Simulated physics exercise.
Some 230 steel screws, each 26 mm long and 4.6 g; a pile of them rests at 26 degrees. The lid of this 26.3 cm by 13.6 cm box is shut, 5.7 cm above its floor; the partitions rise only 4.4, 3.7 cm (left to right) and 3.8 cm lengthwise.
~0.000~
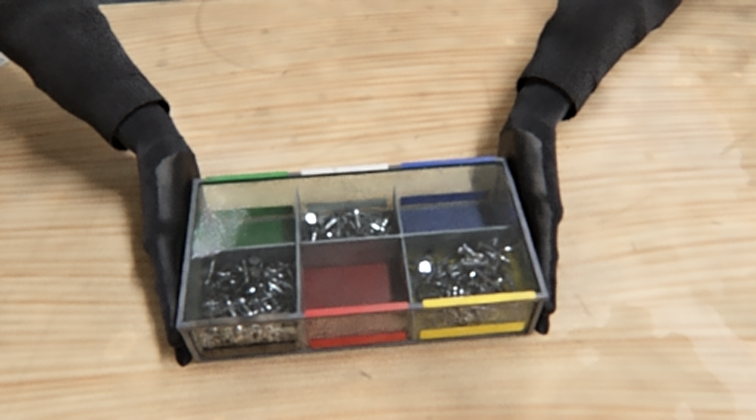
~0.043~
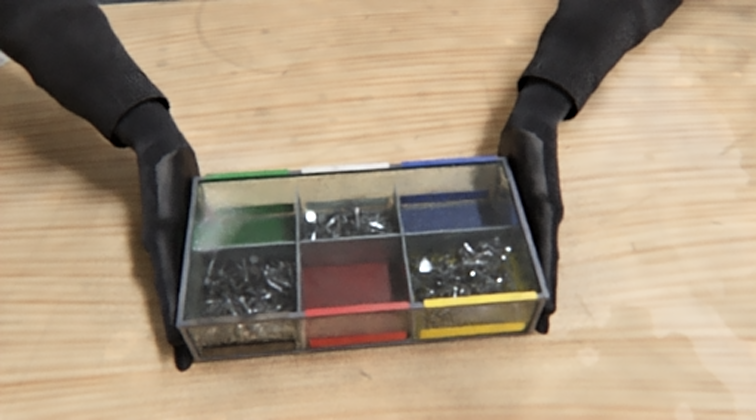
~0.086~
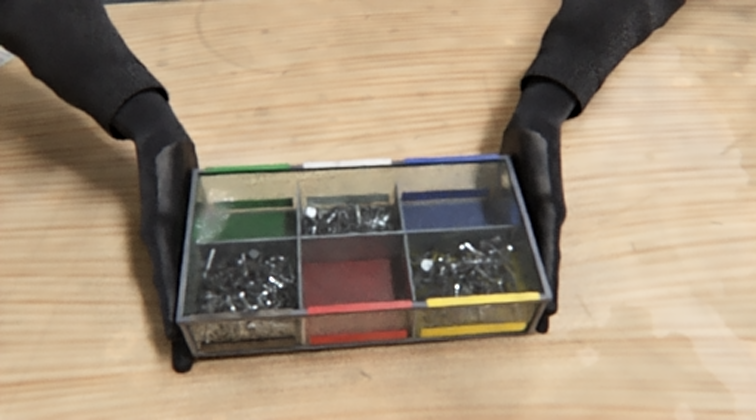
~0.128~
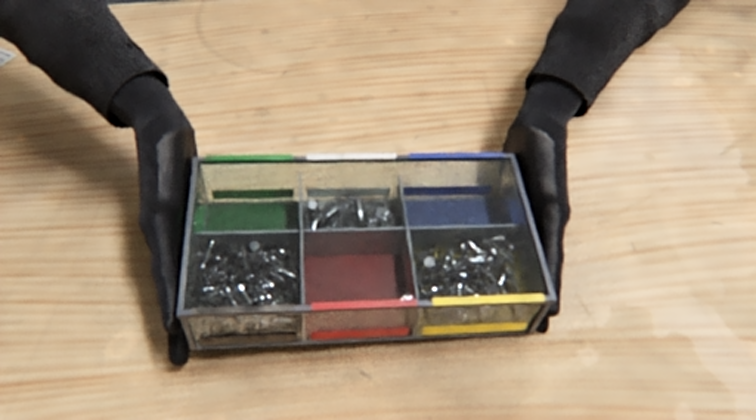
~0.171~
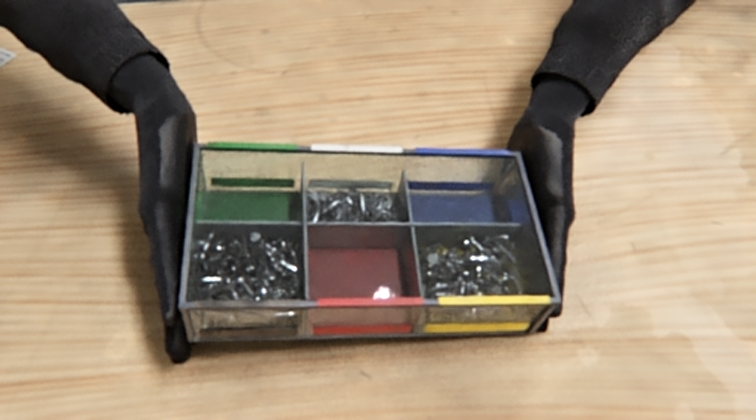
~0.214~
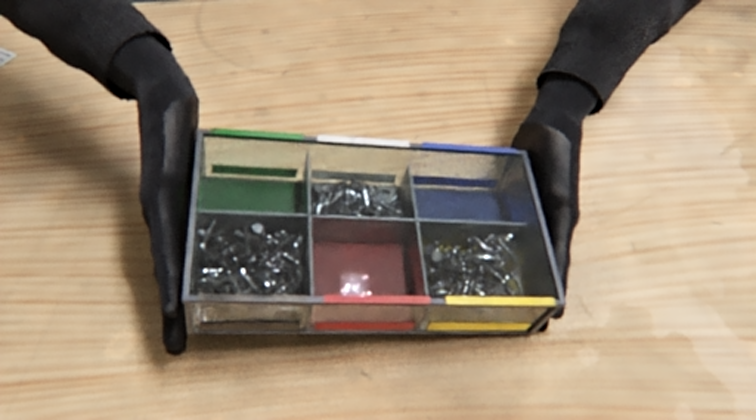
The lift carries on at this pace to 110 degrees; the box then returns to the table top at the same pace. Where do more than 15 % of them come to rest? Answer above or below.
Red: Below, blue: Below, green: Below, yellow: Above, white: Below, black: Above.
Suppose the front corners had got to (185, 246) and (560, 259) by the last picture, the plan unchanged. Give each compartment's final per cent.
Red 0, blue 10, green 5, yellow 30, white 30, black 30.
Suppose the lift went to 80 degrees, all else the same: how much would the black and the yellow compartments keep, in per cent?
Then: Black 40, yellow 45.
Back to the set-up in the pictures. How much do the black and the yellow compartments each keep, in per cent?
Black 40; yellow 55.
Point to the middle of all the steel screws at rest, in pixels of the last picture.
Near (445, 291).
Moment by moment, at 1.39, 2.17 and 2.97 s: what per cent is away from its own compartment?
About 10, 20, 20.
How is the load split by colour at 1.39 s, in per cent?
Red 0; blue 0; green 0; yellow 45; white 10; black 40.
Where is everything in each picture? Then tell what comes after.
The first picture shows box tilt 0 degrees, front corners at (183, 324) and (541, 294); yellow 40 %, white 20 %, black 40 %.
The second picture shows box tilt 1 degrees, front corners at (183, 323) and (542, 294).
The third picture shows box tilt 3 degrees, front corners at (183, 318) and (545, 295).
The fourth picture shows box tilt 6 degrees, front corners at (183, 311) and (549, 297), lowest corner right front.
The fifth picture shows box tilt 9 degrees, front corners at (186, 304) and (554, 299), lowest corner right front.
The sixth picture shows box tilt 13 degrees, front corners at (189, 296) and (559, 301), lowest corner right front; yellow 40 %, white 20 %, black 40 %. Its pace works out near 85 degrees a second.
After 1.39 s, tilt 110 degrees; yellow 45 %, white 10 %, black 40 %.
Then, at 2.17 s, tilt 50 degrees; yellow 55 %, white 5 %, black 40 %.
After 2.97 s, tilt 0 degrees; yellow 55 %, white 5 %, black 40 %.
At rest (3.4 s), red 0 %, blue 0 %, green 0 %, yellow 55 %, white 5 %, black 40 %.
